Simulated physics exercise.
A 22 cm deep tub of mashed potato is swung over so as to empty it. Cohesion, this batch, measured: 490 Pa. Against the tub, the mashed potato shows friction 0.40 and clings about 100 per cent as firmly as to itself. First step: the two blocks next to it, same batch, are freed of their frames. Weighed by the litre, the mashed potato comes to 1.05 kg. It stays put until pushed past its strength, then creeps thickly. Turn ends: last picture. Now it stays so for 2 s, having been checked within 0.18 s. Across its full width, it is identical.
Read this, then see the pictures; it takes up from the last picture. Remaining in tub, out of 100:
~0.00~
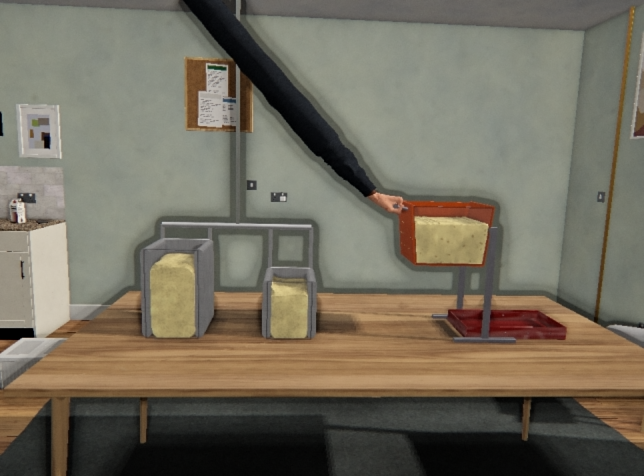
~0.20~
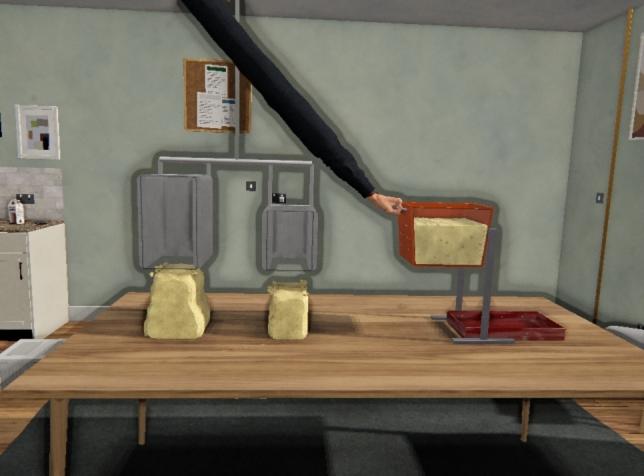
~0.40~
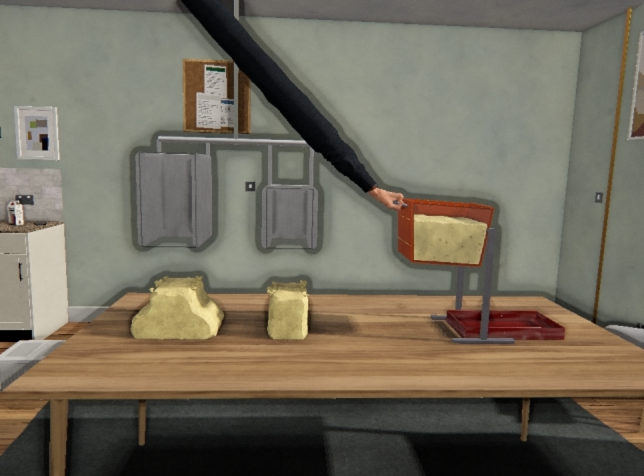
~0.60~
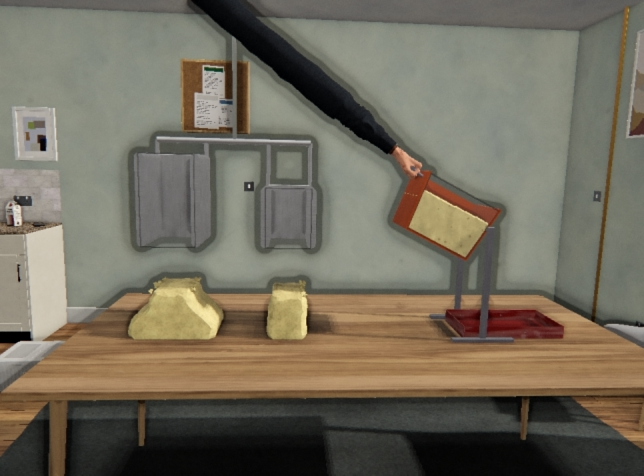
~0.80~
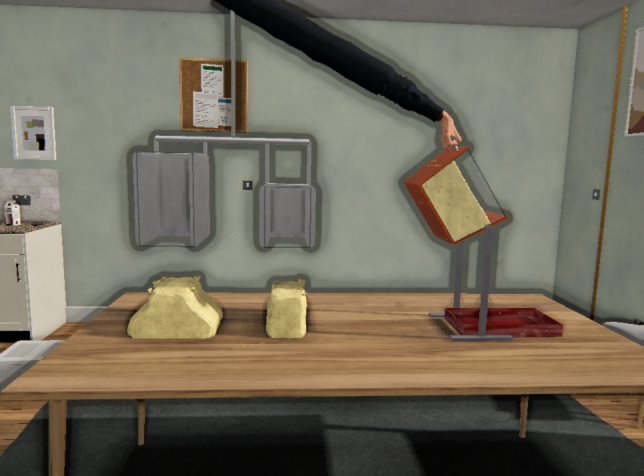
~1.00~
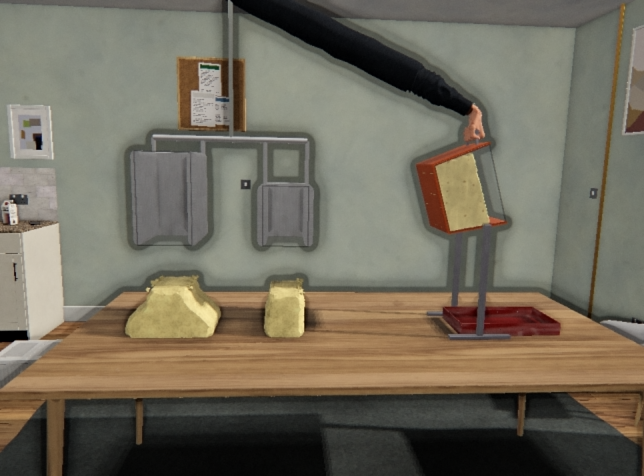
100 out of 100.
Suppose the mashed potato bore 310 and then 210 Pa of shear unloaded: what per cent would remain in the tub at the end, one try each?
Try one gives 75 per cent, try two gives 55 per cent.
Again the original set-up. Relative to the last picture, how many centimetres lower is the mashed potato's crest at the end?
The top ends up some 2 cm below its level in the last picture.
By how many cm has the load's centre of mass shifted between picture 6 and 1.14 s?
Something like 0 cm, I'd say.
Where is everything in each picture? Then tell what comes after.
In the first frame, handle-side rim at (414, 206), tilt 0 degrees; highest point of the mashed potato at (485, 224); test blocks 28 cm, 18 cm high (left to right).
In the second frame, handle-side rim at (413, 207), tilt 0 degrees; highest point of the mashed potato at (483, 225); test blocks 25 cm, 18 cm high (left to right).
In the third frame, handle-side rim at (414, 202), tilt 3 degrees; highest point of the mashed potato at (419, 220); test blocks 19 cm, 17 cm high (left to right).
In the fourth frame, handle-side rim at (432, 173), tilt 27 degrees; highest point of the mashed potato at (427, 192); test blocks 18 cm, 17 cm high (left to right).
In the fifth frame, handle-side rim at (469, 149), tilt 57 degrees; highest point of the mashed potato at (452, 162); test blocks 18 cm, 17 cm high (left to right).
In the sixth frame, handle-side rim at (490, 145), tilt 73 degrees; highest point of the mashed potato at (470, 154); test blocks 18 cm, 17 cm high (left to right).
By 1.14 s, the tub is at 74 degrees and holds 100 %.
By 1.31 s, the tub is at 74 degrees and holds 100 %.
By 1.48 s, the tub is at 74 degrees and holds 100 %.
By 1.65 s, the tub is at 74 degrees and holds 100 %.
By 3.00 s, at the end, the tub is at 74 degrees and holds 100 %.
